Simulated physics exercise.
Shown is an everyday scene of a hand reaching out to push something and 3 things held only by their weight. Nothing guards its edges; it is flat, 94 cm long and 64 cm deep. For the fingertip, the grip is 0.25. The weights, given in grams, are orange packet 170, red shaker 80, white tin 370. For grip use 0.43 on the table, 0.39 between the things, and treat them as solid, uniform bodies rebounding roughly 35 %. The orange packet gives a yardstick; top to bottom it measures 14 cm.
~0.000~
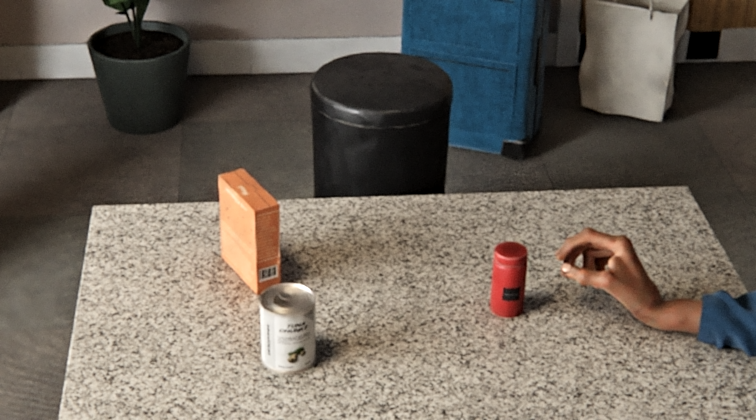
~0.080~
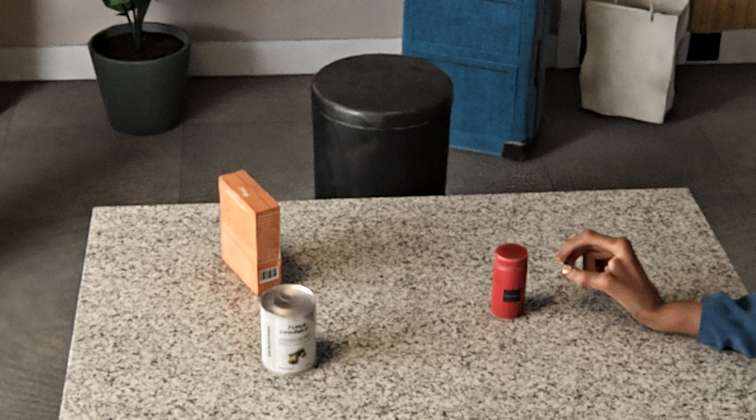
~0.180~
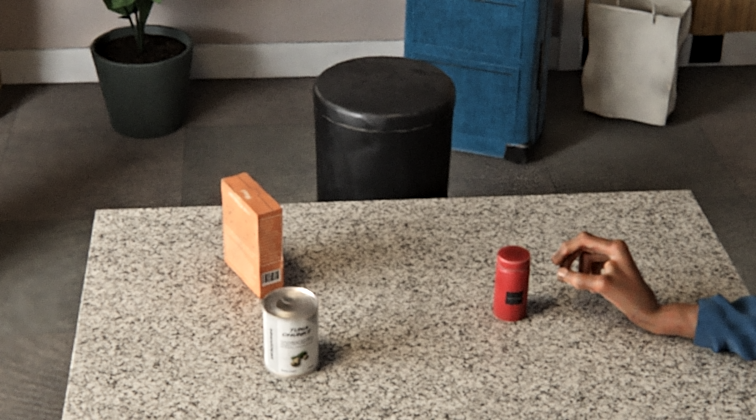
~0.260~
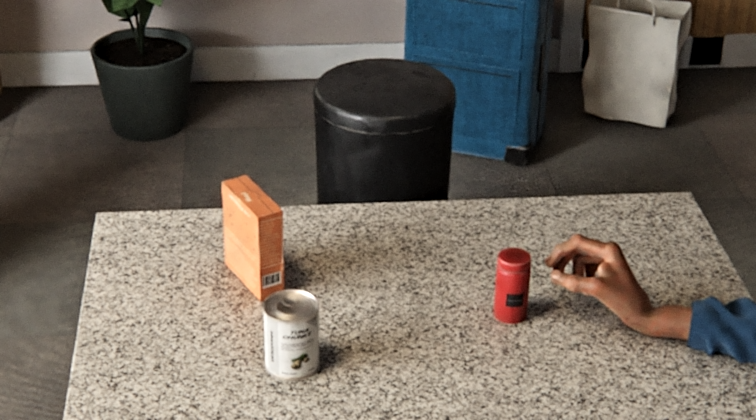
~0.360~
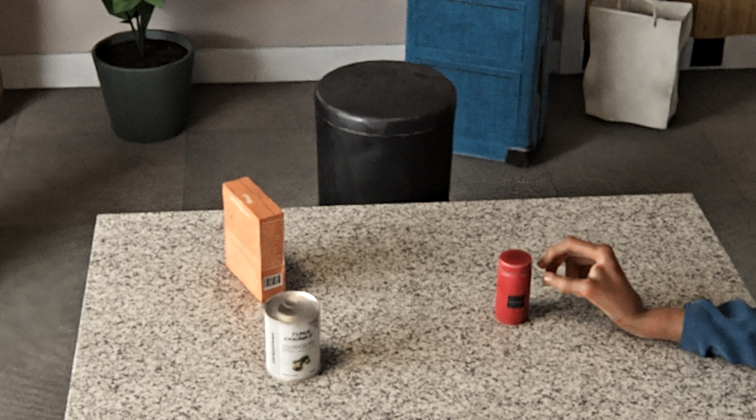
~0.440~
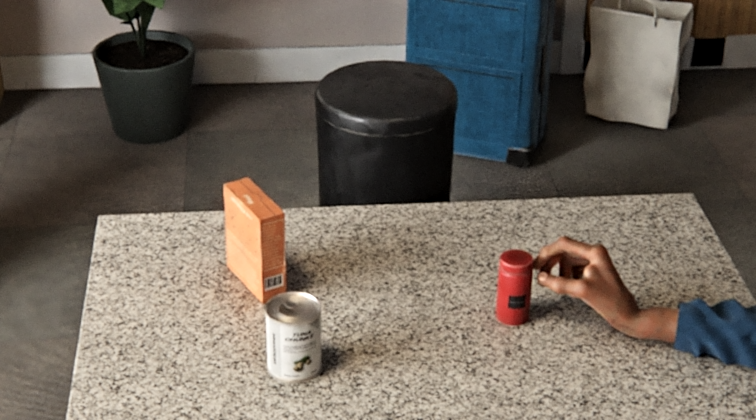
To begin with, an orange packet and a white tin stand on the left of a speckled tabletop, with a red shaker on the right and a hand just beyond it. The hand then moves slightly left, closing the small gap to the shaker, while the objects stay standing in place.
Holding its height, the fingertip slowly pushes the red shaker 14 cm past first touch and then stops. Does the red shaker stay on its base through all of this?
My guess is it loses its balance.
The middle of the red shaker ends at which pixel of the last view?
Roughly pixel (454, 305).
After 0.74 s, hand has come 8 cm; red shaker leaning 27° near (497, 285).
After 0.94 s, hand has come 10 cm; red shaker on its side near (465, 300).
After 1.44 s, hand has come 16 cm; red shaker on its side near (454, 306).
At rest (2.2 s), tipped over on the table, red shaker; the other 2 in place, give or take 5 cm. Seen from the same camera at the end, red shaker near (454, 305).
